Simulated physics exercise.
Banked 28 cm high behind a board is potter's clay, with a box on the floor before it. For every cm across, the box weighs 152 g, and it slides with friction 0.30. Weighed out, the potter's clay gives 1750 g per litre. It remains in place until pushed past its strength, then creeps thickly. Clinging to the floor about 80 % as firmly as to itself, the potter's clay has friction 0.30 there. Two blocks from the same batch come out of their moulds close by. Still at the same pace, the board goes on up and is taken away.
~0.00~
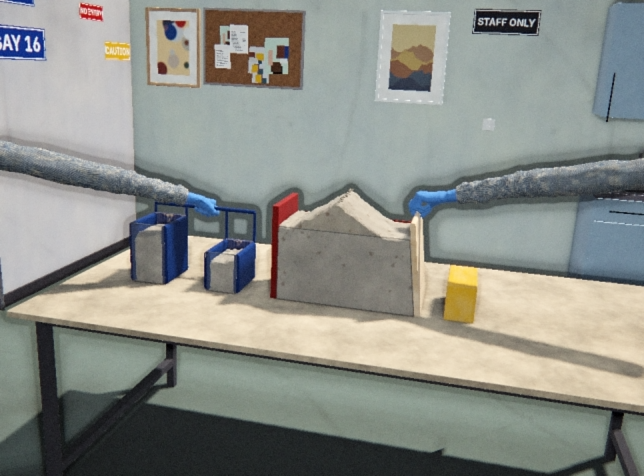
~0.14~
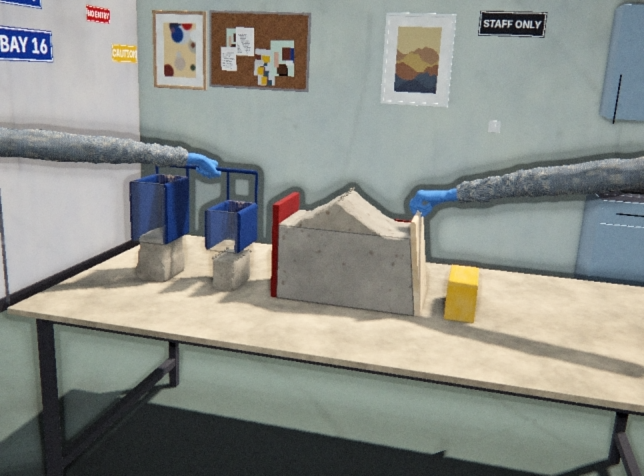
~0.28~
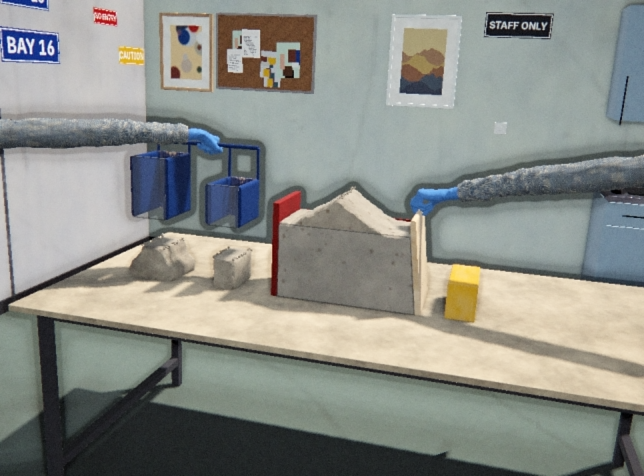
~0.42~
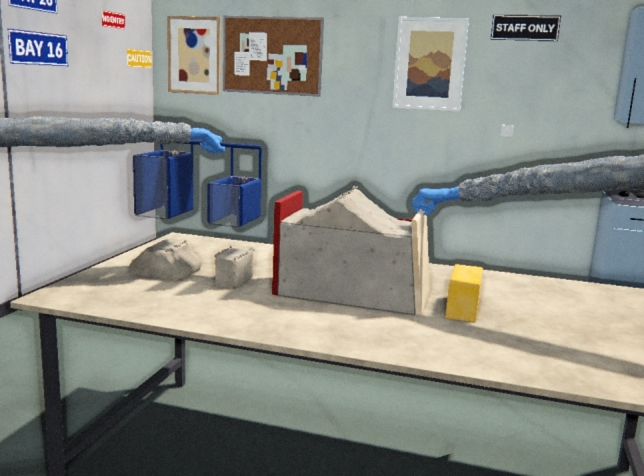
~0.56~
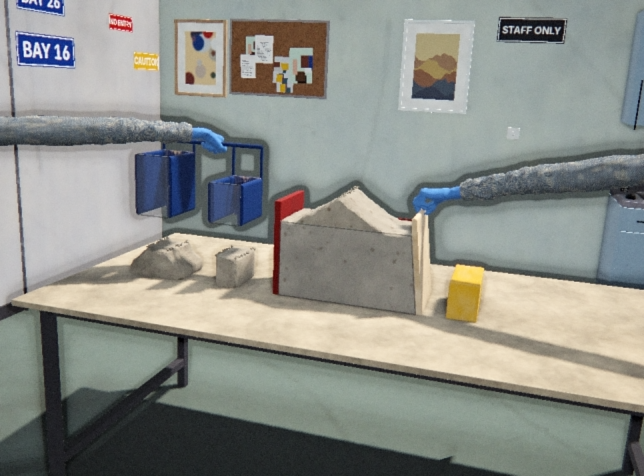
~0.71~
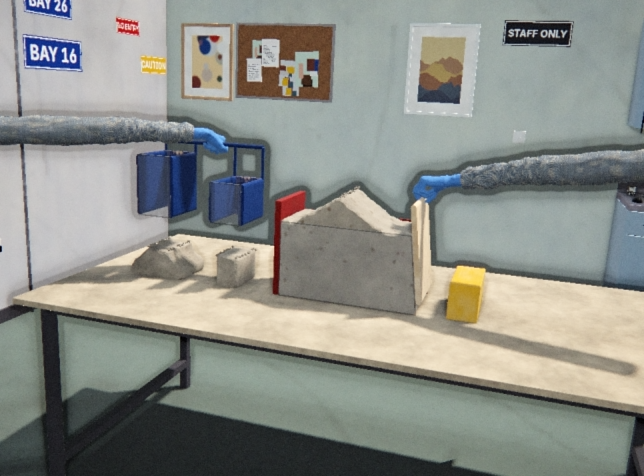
A gloved hand lifted two blue moulds off grey blocks on a table, and the left block slumped into a low lump; then another hand began raising the board beside a big grey heap slightly.
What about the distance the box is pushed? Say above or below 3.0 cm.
Turns out it's in excess of 3.0 cm, for what it's worth.
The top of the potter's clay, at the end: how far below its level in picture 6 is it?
Measured change: Some 10.0 cm.
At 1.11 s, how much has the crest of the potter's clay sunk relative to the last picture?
Around 6.5 cm.
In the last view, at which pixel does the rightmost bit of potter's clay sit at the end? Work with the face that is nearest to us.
Pixel: Approx. (505, 326).
By 0.89 s, the box has not moved.
By 1.11 s, the box has been pushed 1.2 cm.
By 1.33 s, the box has been pushed 12 cm.
By 1.55 s, the box has been pushed 19 cm.
By 1.78 s, at the end, the box has been pushed 20 cm.
